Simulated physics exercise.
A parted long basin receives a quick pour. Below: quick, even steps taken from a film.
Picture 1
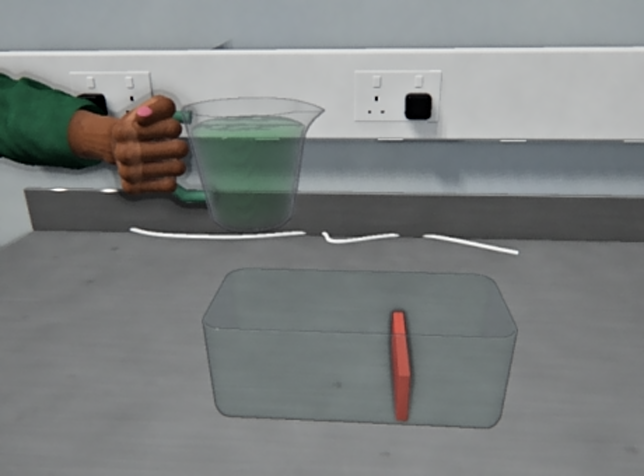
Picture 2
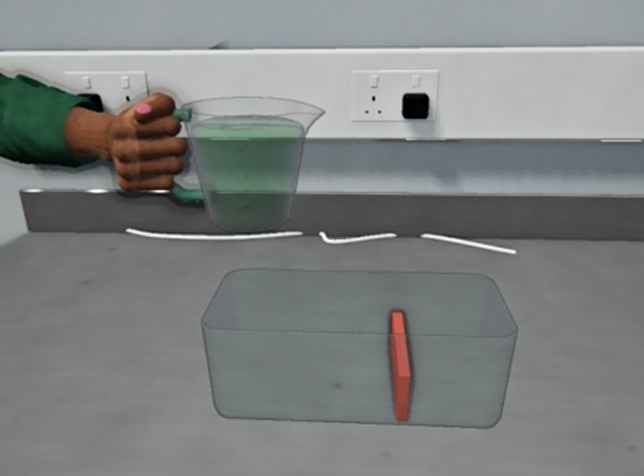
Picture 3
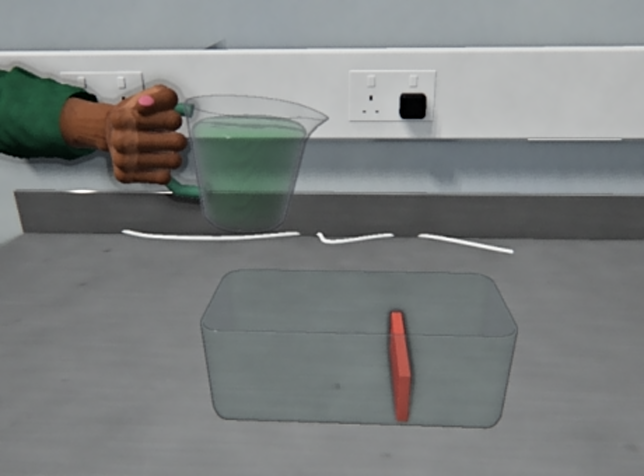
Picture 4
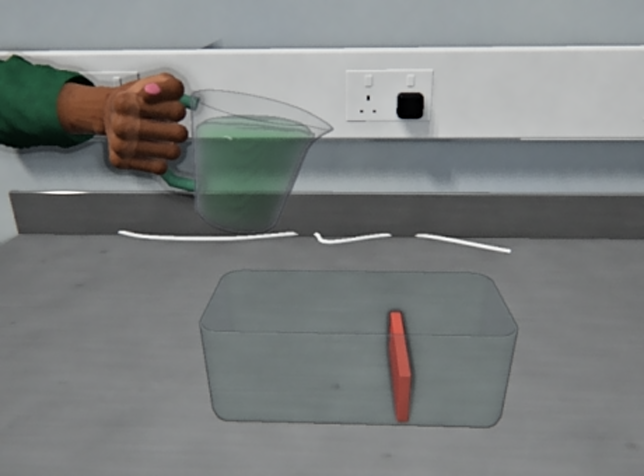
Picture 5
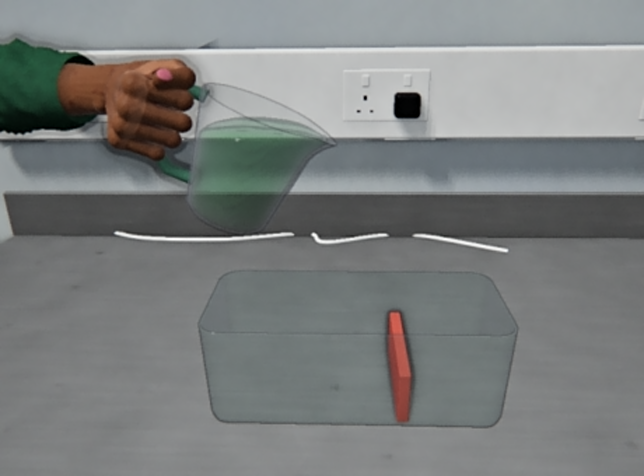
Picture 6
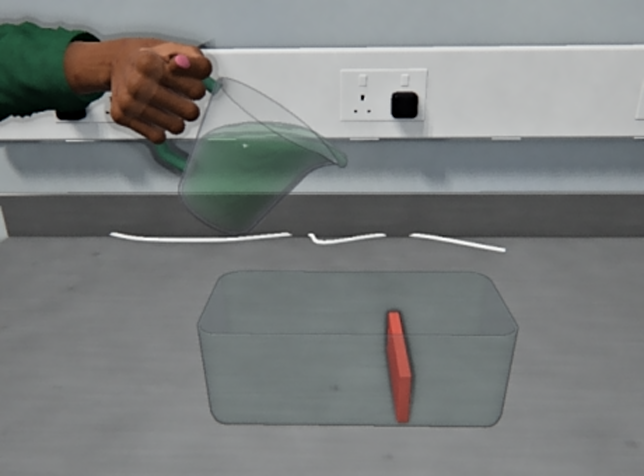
We see a hand in a green sleeve holding a clear jug of green liquid above a long, transparent basin with a red divider; the hand gradually tilts the jug rightward, and the liquid shifts toward its spout.
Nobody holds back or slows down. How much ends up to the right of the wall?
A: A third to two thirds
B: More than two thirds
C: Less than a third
Answer: C.
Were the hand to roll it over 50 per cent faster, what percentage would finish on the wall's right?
10 per cent or thereabouts.
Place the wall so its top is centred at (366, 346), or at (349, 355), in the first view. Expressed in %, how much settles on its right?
Estimated: 50 % first, 70 % second.
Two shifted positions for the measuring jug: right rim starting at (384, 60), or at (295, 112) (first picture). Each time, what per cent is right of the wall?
65 % and 5 %.
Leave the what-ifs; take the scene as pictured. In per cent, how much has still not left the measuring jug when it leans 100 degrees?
35 per cent or so.
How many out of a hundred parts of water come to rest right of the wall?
That works out near 15 in every hundred.
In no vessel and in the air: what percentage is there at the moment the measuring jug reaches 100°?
That comes to near 25 percent.
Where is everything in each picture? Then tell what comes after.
In the first picture, tilt 0°; pouring edge (325, 109); surface from (195, 124) to (306, 125); the long basin's rim runs from (216, 297) to (504, 305); the wall's top is at (401, 342).
In the second picture, tilt 2°; pouring edge (326, 111); surface from (193, 123) to (305, 126).
In the third picture, tilt 6°; pouring edge (329, 117); surface from (195, 121) to (309, 128).
In the fourth picture, tilt 13°; pouring edge (334, 128); surface from (199, 122) to (315, 130).
In the fifth picture, tilt 23°; pouring edge (338, 143); surface from (201, 129) to (329, 135).
In the sixth picture, tilt 35°; pouring edge (340, 162); surface from (198, 143) to (337, 151); 2 per cent is over the edge.
A moment on, the measuring jug is tipped right over and 37 per cent is still to pour, 25 is left of the wall and 11 right of it.
Next, the measuring jug is tipped right over and 1 per cent is still to pour, 79 is left of the wall and 11 right of it.
Then the measuring jug is tipped right over and 0 per cent is still to pour, 82 is left of the wall and 12 right of it.
Later the measuring jug is tipped right over and 0 per cent is still to pour, 82 is left of the wall and 13 right of it.
At rest 82 per cent lies left of the wall, 13 right of it and 5 outside.
